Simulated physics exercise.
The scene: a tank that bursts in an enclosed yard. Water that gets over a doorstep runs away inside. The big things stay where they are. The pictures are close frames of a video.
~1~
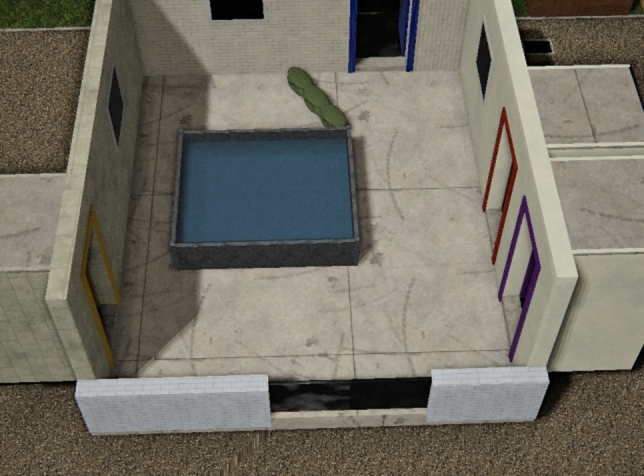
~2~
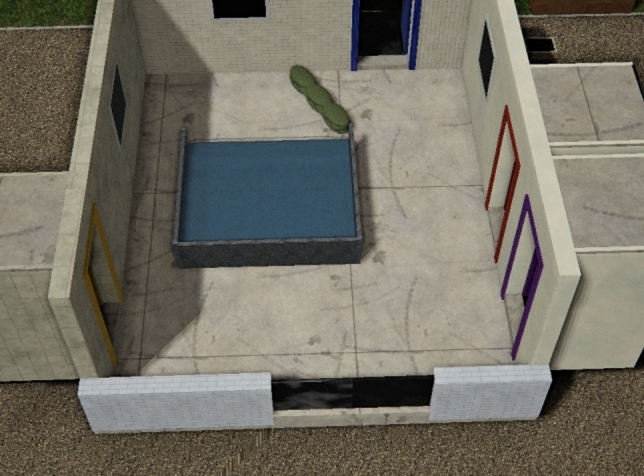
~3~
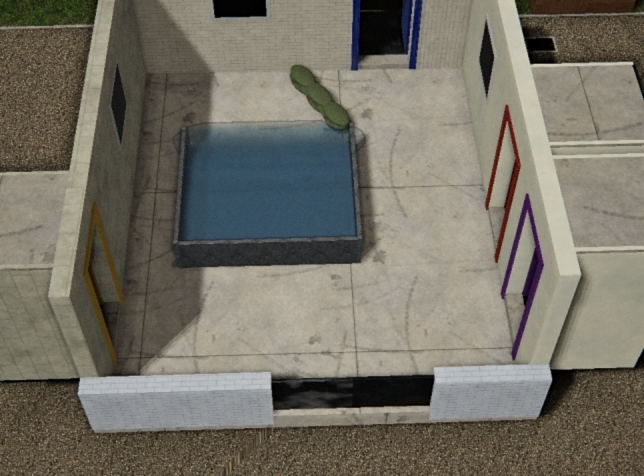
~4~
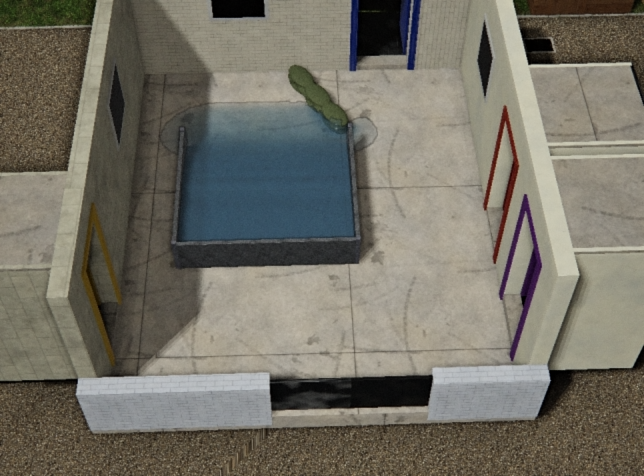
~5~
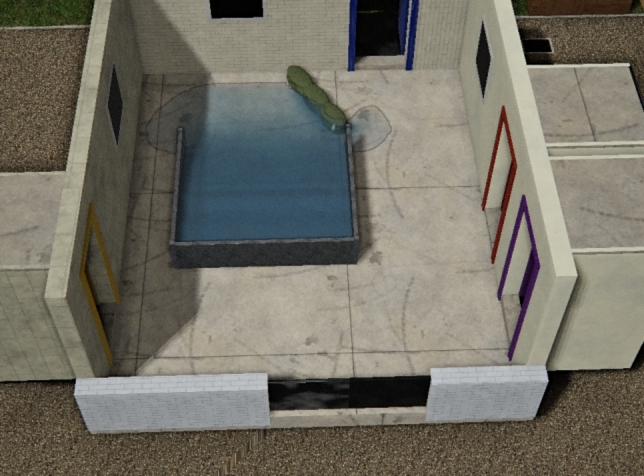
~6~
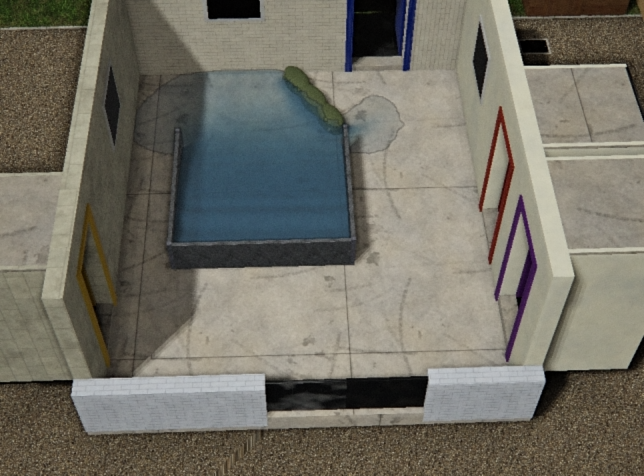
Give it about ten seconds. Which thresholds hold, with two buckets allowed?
One by one: The yellow door admits no more than that; the blue door admits no more than that; the red door admits no more than that; the purple door admits no more than that.
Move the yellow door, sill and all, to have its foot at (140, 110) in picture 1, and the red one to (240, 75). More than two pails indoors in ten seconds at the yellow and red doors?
In short: Yellow door is over, red door passes that mark.
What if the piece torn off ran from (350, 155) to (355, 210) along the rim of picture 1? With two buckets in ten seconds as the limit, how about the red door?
My reading: Red door goes over.
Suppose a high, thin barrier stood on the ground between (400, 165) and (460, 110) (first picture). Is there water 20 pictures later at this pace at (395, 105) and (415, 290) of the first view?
In turn: Wet, not flooded.
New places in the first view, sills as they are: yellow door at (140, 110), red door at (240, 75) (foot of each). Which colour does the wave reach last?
Last comes the purple one.
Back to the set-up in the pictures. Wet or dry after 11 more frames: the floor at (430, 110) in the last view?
At that place: Covered.
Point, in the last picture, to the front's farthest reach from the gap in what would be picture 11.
At about (442, 89).
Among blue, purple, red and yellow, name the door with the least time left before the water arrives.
The blue one.
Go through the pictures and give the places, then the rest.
The first frame shows still water in the water tank at (265, 187).
In the second frame, the front is at a hidden place, out from the gap on the water tank's far side.
In the third frame, water pours out on the water tank's far side and has run to (358, 132).
In the fourth frame, water pours out on the water tank's far side and has run to (366, 122).
In the fifth frame, the front is at (378, 117), out from the gap on the water tank's far side.
In the sixth frame, water pours out on the water tank's far side and has run to (388, 107).
A moment on, water covers 25 % of the floor; the yellow door not reached, the blue door not reached, the red door not reached, the purple door not reached.
Next, water covers 30 % of the floor; the yellow door not reached, the blue door wet at the sill, nothing in, the red door not reached, the purple door not reached.
Then, water covers 45 % of the floor; the yellow door not reached, the blue door wet at the sill, nothing in, the red door wet at the sill, nothing in, the purple door not reached.
Later, water covers 80 % of the floor; the yellow door under two buckets in, the blue door wet at the sill, nothing in, the red door wet at the sill, nothing in, the purple door wet at the sill, nothing in.
In the end, water covers 90 % of the floor; the yellow door under two buckets in, the blue door wet at the sill, nothing in, the red door under two buckets in, the purple door wet at the sill, nothing in.
